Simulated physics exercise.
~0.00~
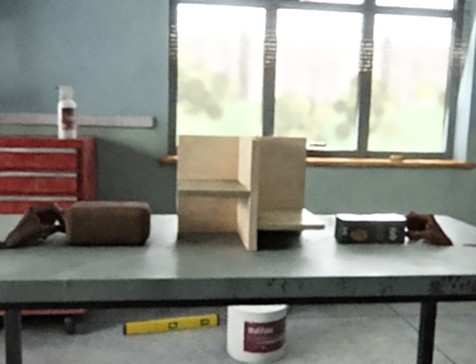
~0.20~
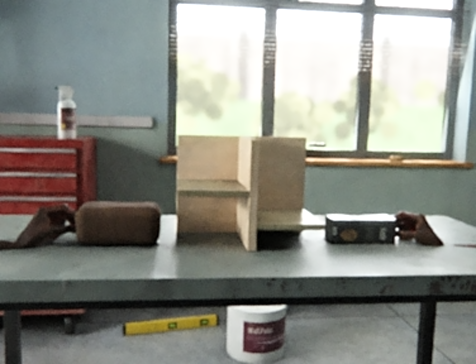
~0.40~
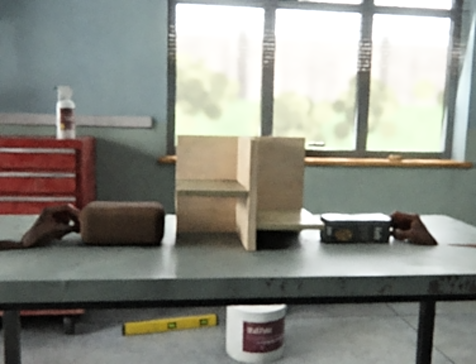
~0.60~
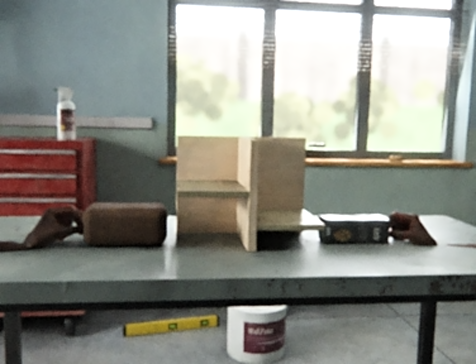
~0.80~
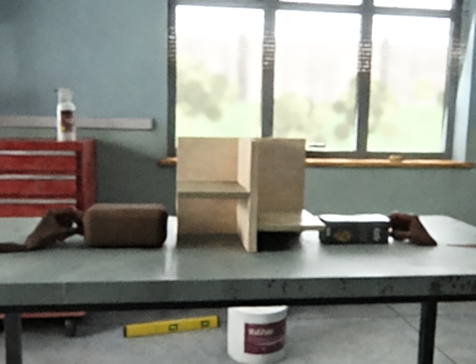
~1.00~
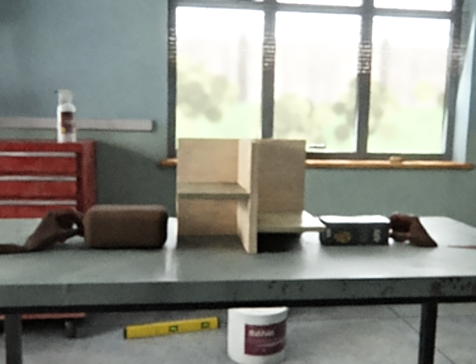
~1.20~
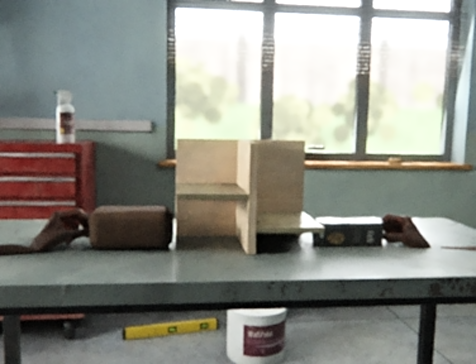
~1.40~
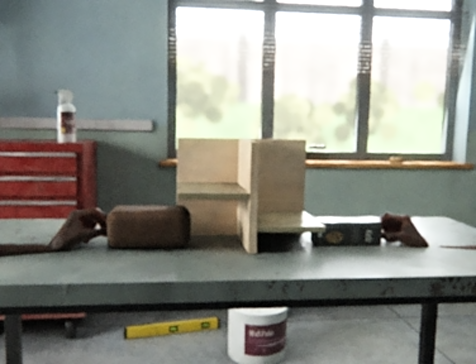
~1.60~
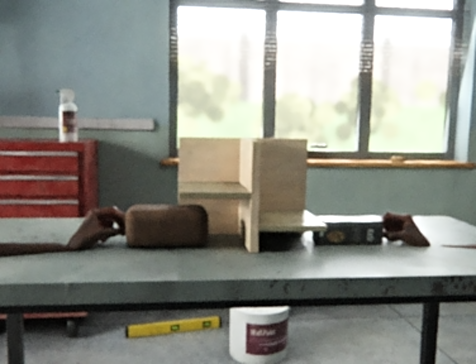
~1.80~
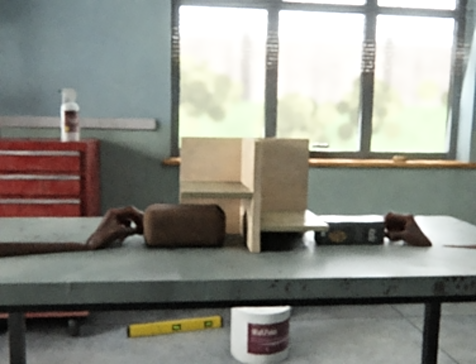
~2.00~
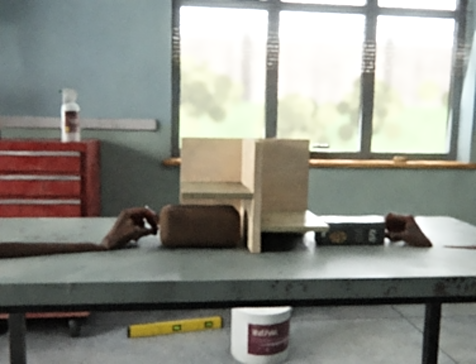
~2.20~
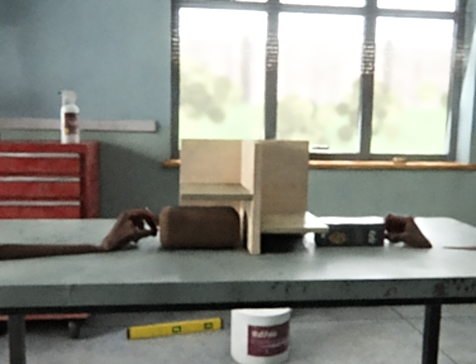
Two hands sliding a brown loaf and black carton toward a wooden shelf, the loaf going under, the carton stopping at the edge.
